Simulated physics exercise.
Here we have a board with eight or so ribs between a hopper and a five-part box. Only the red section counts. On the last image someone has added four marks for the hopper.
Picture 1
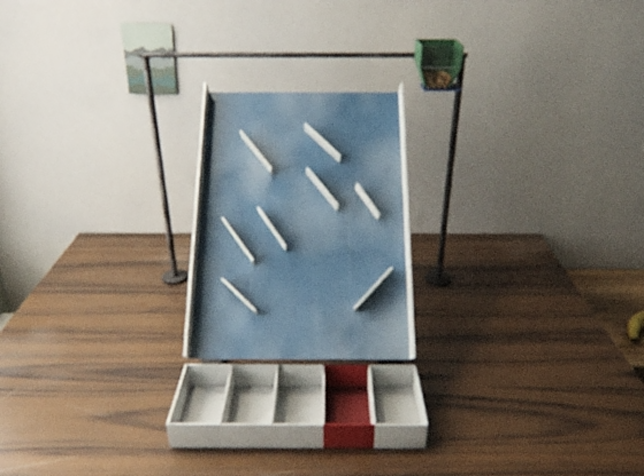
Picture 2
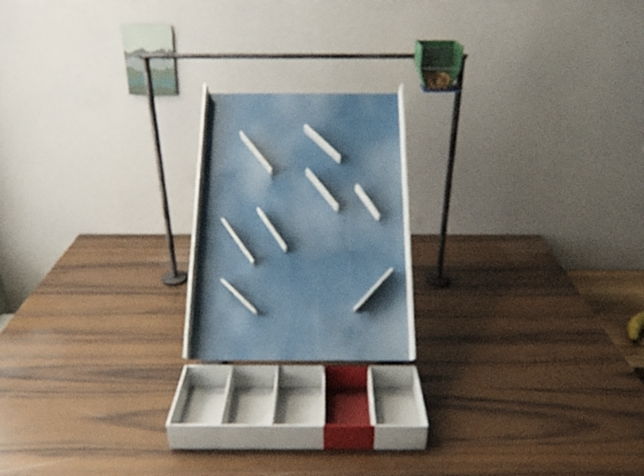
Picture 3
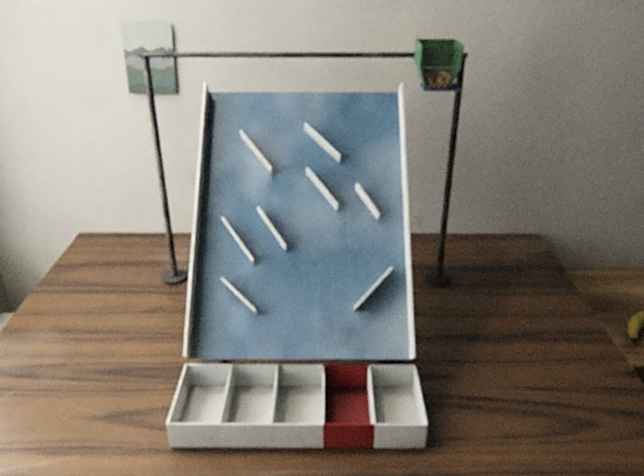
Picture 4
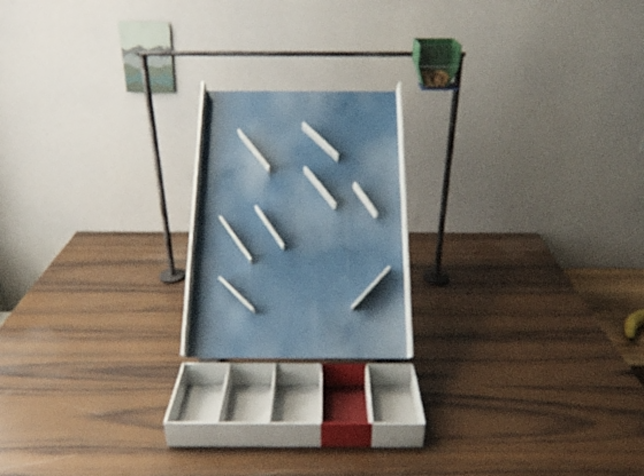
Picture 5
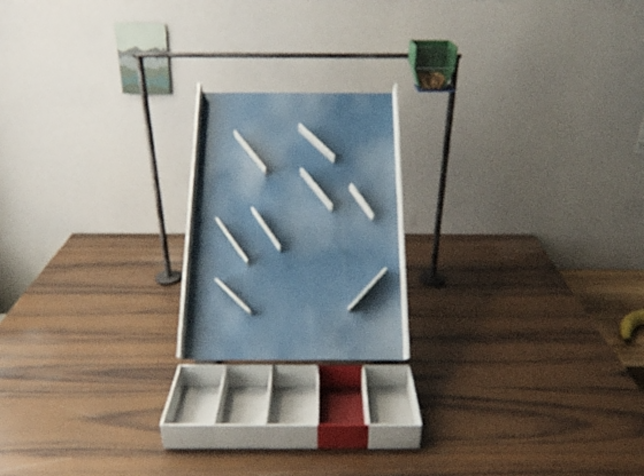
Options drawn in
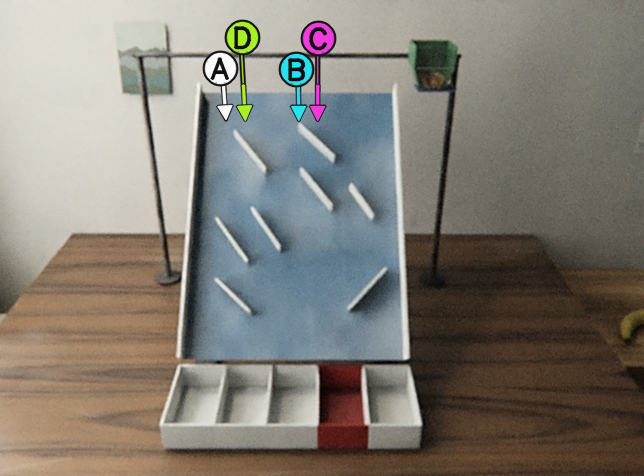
In the video, a tilted blue board with slanted white ribs stands on a wooden table between a green hopper at upper right and a five-part box with one red section; nothing moves except a slight shift of the view.
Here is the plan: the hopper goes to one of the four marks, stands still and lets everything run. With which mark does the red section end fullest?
D is best.
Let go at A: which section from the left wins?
The first.
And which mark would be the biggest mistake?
C.
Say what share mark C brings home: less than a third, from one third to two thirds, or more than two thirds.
Less than a third.
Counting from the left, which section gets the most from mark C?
The fifth.
On the marked copy, mark A meets the board at (225, 114); mark B meets the board at (298, 115); mark C meets the board at (317, 115); mark D meets the board at (245, 115).
Choosing A, close to a quarter in the red section, close to two thirds in other sections, a small share outside the box.
Choosing B, close to a quarter in the red section, close to half in other sections, close to a quarter outside the box.
Choosing C, a small share in the red section, close to two thirds in other sections, close to a quarter outside the box.
Choosing D, close to half in the red section, close to a third in other sections, close to a quarter outside the box.
